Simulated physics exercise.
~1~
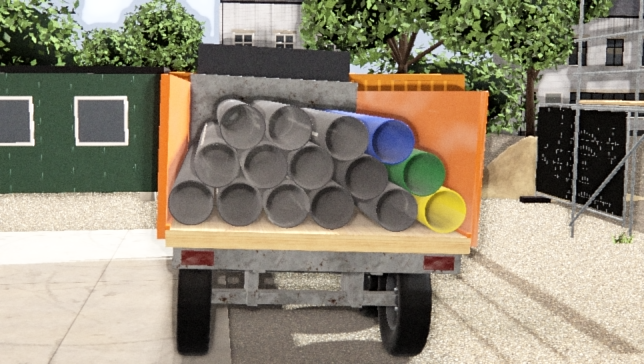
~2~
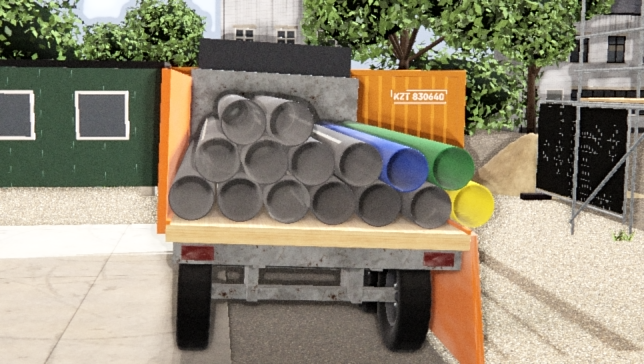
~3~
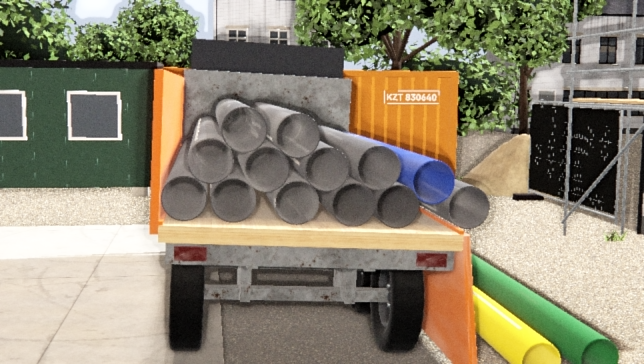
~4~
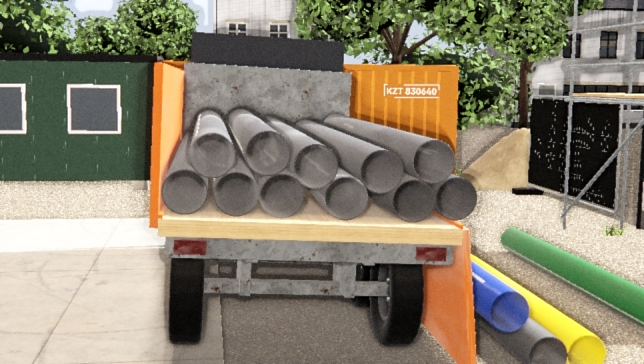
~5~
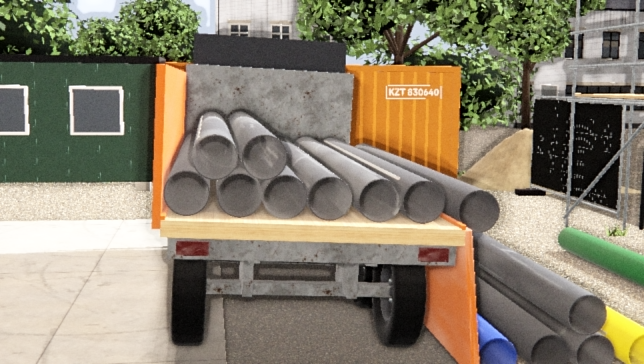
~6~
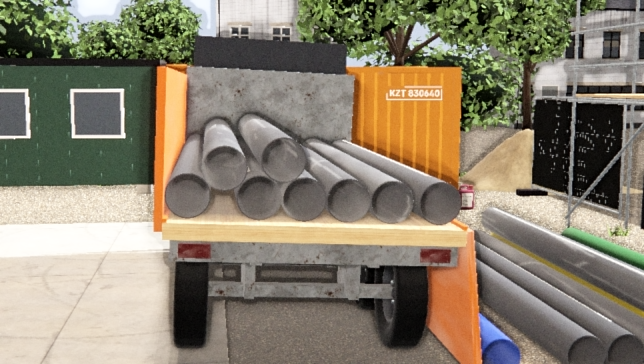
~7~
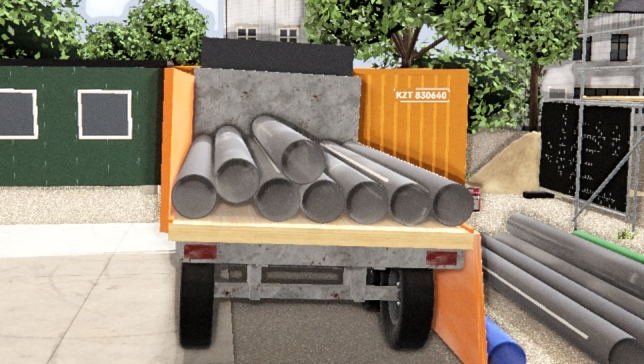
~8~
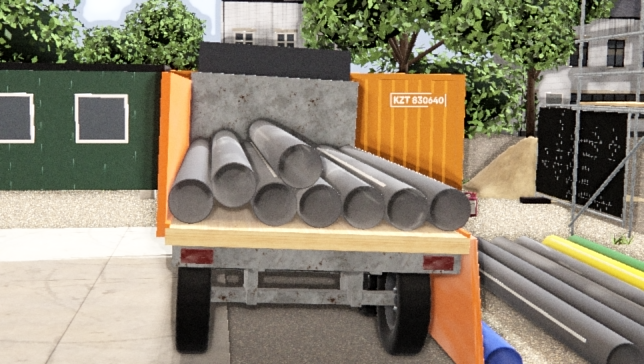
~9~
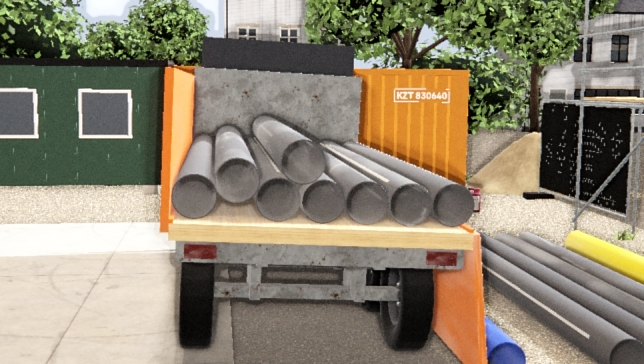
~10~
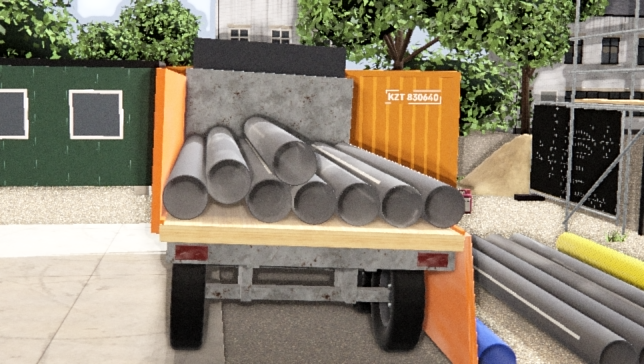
The footage shows grey, blue, green and yellow pipes stacked on a flatbed lorry as its right side drops open. The green and yellow pipes roll off, then the blue and several grey ones follow, ending on the ground to the right while the remaining grey pipes settle on the deck.
